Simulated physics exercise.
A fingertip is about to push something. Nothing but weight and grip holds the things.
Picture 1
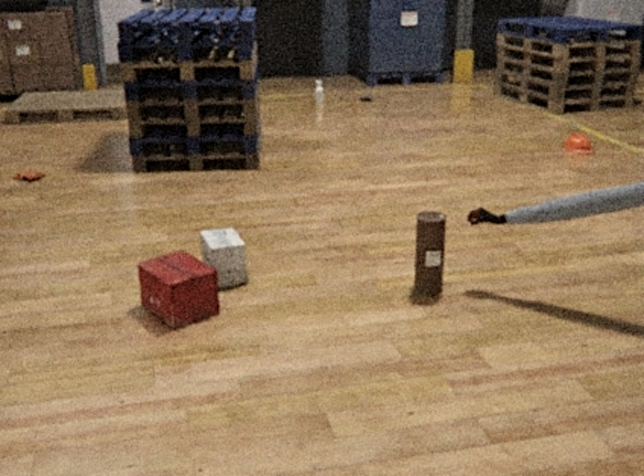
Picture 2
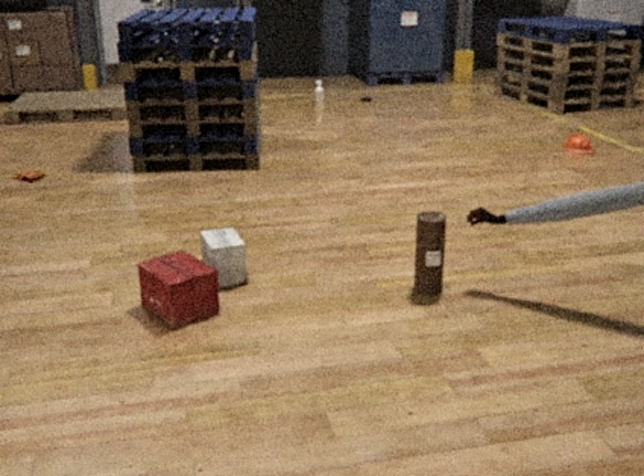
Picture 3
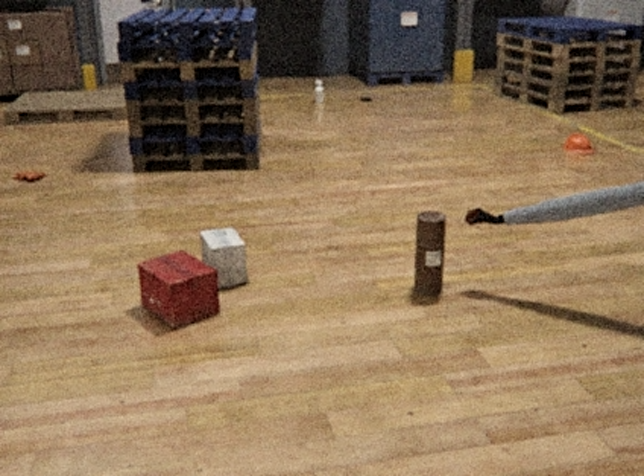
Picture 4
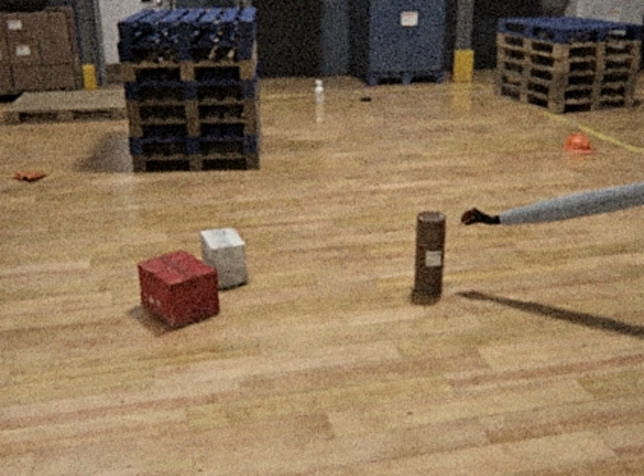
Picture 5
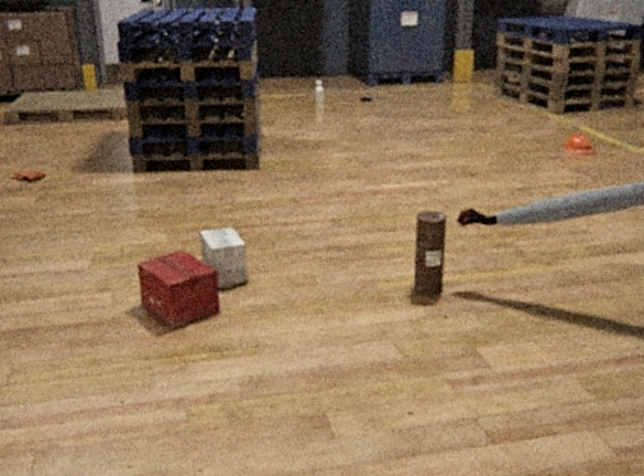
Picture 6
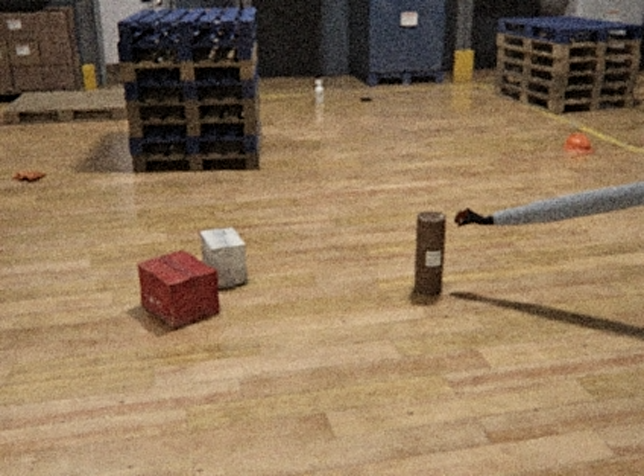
The clip shows a brown canister standing on a wooden floor near a red box and a white box, with stacked pallets behind, as an outstretched arm at right moves slightly left toward the canister, which stays still.
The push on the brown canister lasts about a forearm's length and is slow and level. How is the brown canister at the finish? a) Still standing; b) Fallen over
Answer: B.
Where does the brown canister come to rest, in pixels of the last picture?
It finishes at around (371, 281).
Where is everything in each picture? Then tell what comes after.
Brown canister (430, 253), in the first frame.
Brown canister (430, 253), in the second frame.
Brown canister (430, 253), in the third frame.
Brown canister (430, 253), in the fourth frame.
Brown canister (430, 253), in the fifth frame.
Brown canister (430, 253), in the sixth frame.
Then, 0.60 s past the last view, brown canister rocked 12° from its first pose near (422, 252).
Then, 1.10 s past the last view, brown canister rocked 35° from its first pose near (406, 254).
Then, 1.30 s past the last view, brown canister rocked 66° from its first pose near (387, 266).
Then, 1.50 s past the last view, brown canister on its side near (372, 279).
Finally, down or leaning hard on the floor, brown canister. Final places as the last picture's camera would see them, brown canister near (371, 281).
